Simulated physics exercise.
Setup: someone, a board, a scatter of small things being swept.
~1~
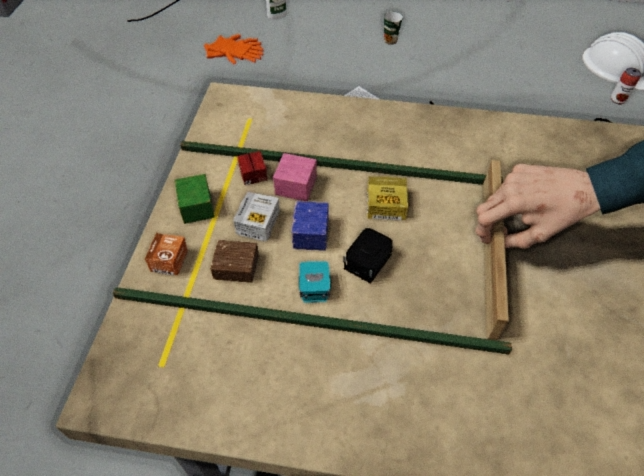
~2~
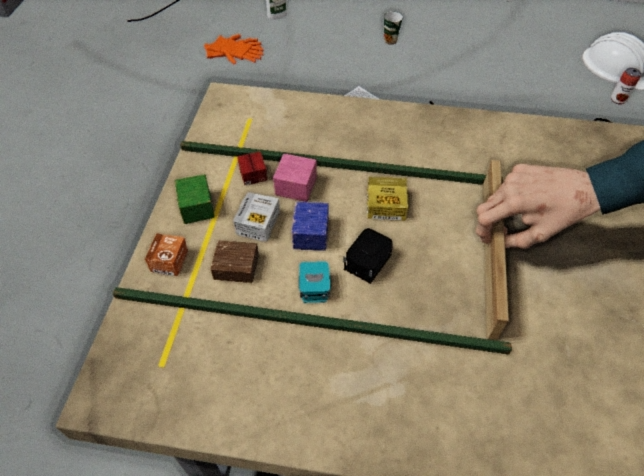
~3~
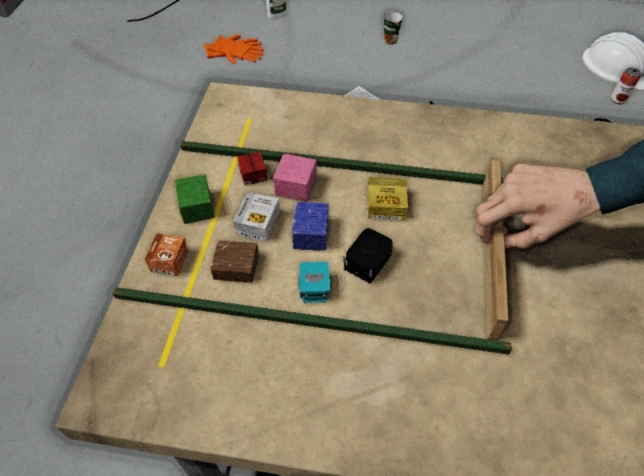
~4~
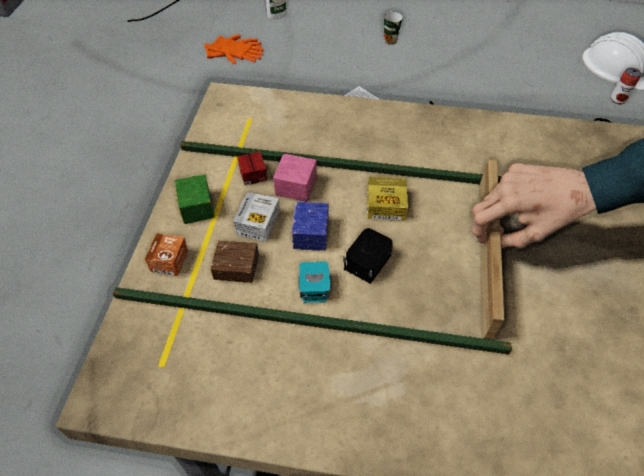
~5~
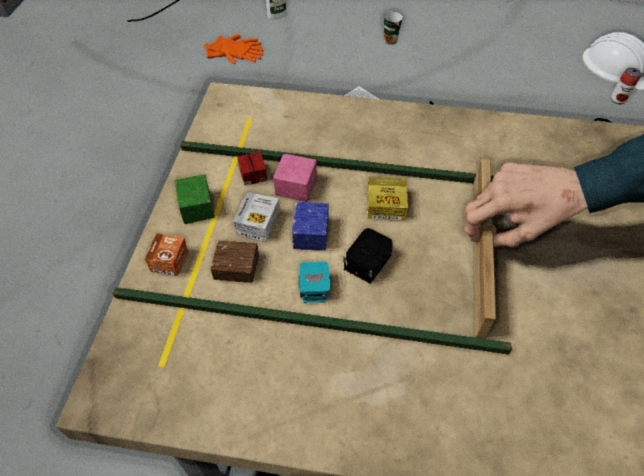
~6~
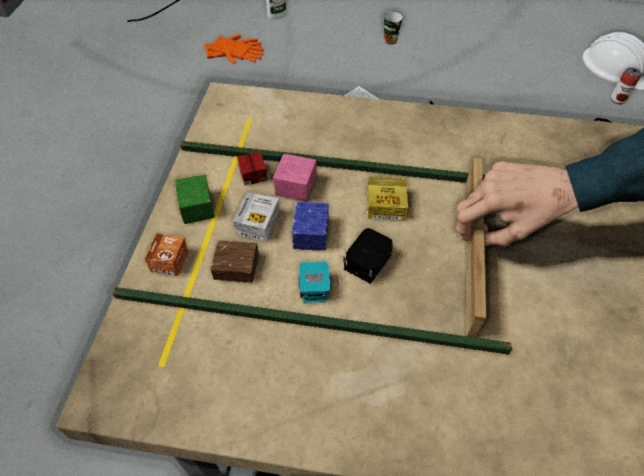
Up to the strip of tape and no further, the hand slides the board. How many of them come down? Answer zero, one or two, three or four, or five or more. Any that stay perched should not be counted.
Three or four.
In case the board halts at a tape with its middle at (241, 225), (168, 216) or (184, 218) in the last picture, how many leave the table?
Per try: 1; 6; 6.
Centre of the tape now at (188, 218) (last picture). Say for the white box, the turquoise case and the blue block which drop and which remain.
First the white box, which leaves the top, then the turquoise case, which stays on top, and the blue block, which stays on top.
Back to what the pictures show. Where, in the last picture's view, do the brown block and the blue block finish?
First object: (147, 251); second object: (192, 200).
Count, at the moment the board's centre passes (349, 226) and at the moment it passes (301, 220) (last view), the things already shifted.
It comes to 4 for the first spot, 8 for the other.
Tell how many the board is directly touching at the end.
It touches 4.
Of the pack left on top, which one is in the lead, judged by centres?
That one is the white box.
Soon after, none off yet; orange box at rest near (167, 255); green block at rest near (195, 199); red box at rest near (252, 168).
At rest, the number that fall off is three or four; fallen, red box, green block and orange box.
